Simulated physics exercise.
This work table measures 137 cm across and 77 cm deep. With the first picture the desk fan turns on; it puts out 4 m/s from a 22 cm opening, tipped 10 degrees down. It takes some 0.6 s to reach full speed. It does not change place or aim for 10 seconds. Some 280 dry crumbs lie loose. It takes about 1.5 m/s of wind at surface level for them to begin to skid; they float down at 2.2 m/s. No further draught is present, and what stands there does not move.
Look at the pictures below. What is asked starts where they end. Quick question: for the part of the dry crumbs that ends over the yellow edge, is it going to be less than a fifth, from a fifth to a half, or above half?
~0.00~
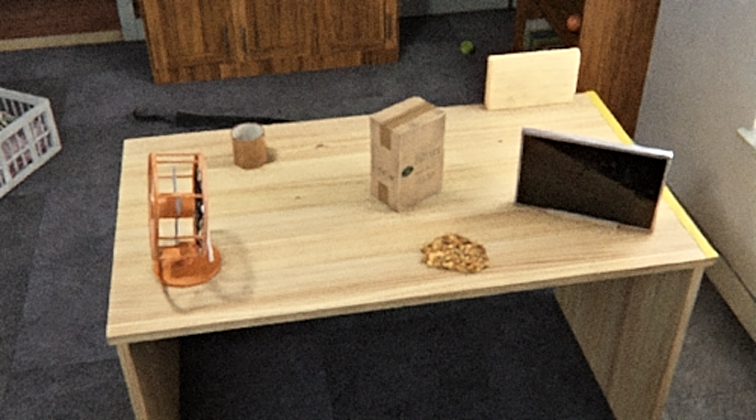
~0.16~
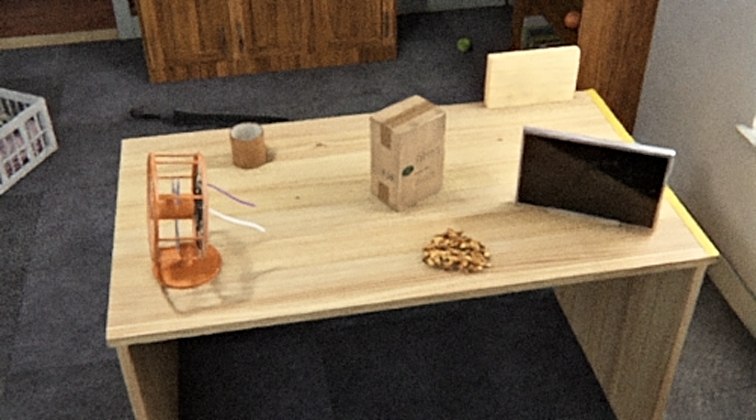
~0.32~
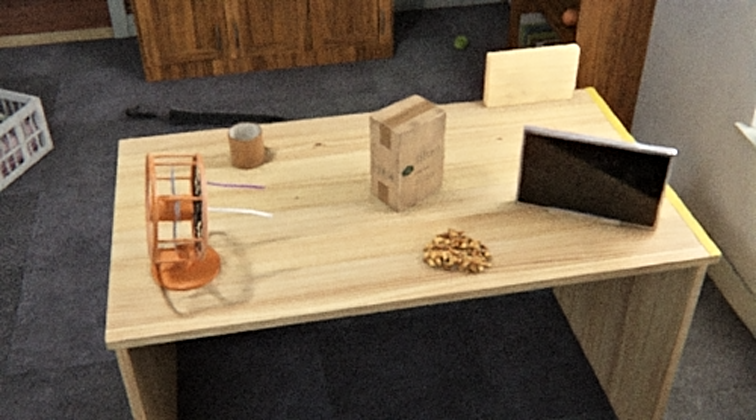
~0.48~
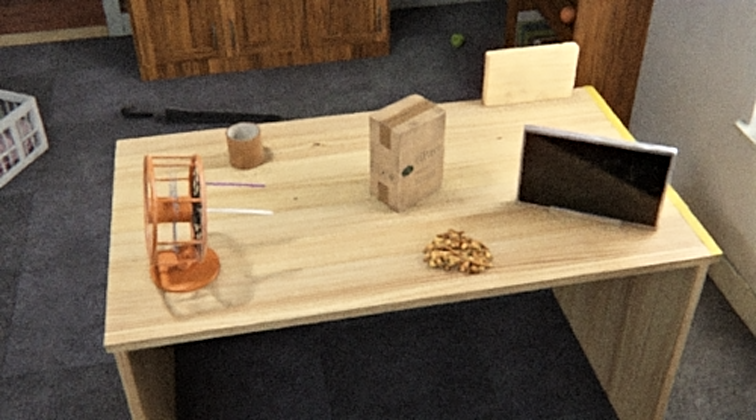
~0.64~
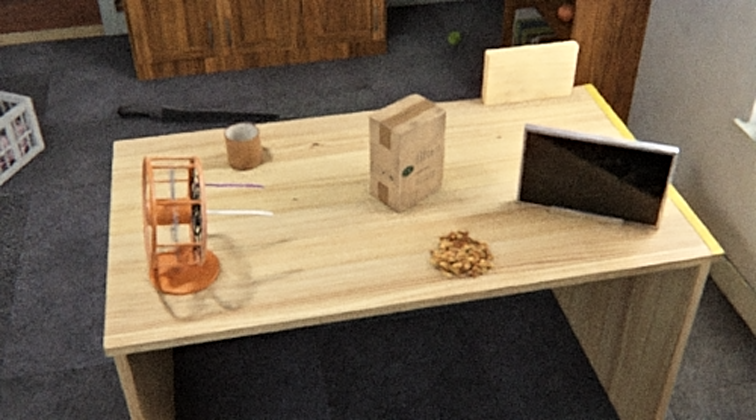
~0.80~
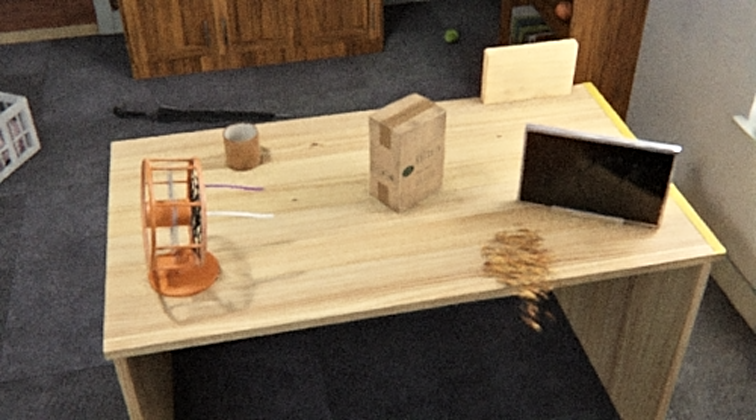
The count there is a small part under one fifth.
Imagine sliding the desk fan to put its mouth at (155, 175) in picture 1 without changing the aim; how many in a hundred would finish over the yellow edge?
0 per cent, roughly.
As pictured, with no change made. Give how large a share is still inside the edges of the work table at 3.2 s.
Around 0 percent remain.
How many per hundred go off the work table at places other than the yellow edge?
It comes out at some 100 %.
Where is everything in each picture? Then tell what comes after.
In the first frame, the middle of the dry crumbs is near (455, 252), none has stirred yet and the mouth of the desk fan is at (177, 206).
In the second frame, the middle of the dry crumbs is near (456, 251), none has stirred yet and the yellow edge is centred on (648, 162).
In the third frame, the middle of the dry crumbs is near (457, 251), none has stirred yet, the top of a box is at (408, 113) and the top of a laptop is at (598, 139).
In the fourth frame, the middle of the dry crumbs is near (458, 251) and none has stirred yet.
In the fifth frame, the middle of the dry crumbs is near (463, 255), the farthest in sight from the desk fan is at (493, 257) and about 10 % have left their places.
In the sixth frame, the middle of the dry crumbs is near (521, 263), the farthest in sight from the desk fan is at (556, 256) and all have left their places.
After 2.0 s, 1 % are over the yellow edge; 100 % have settled or left.
After 3.2 s, 1 % are over the yellow edge; 100 % have settled or left.
After 5.5 s, 1 % are over the yellow edge; 100 % have settled or left.
After 10.0 s, at the end, 1 % are over the yellow edge.
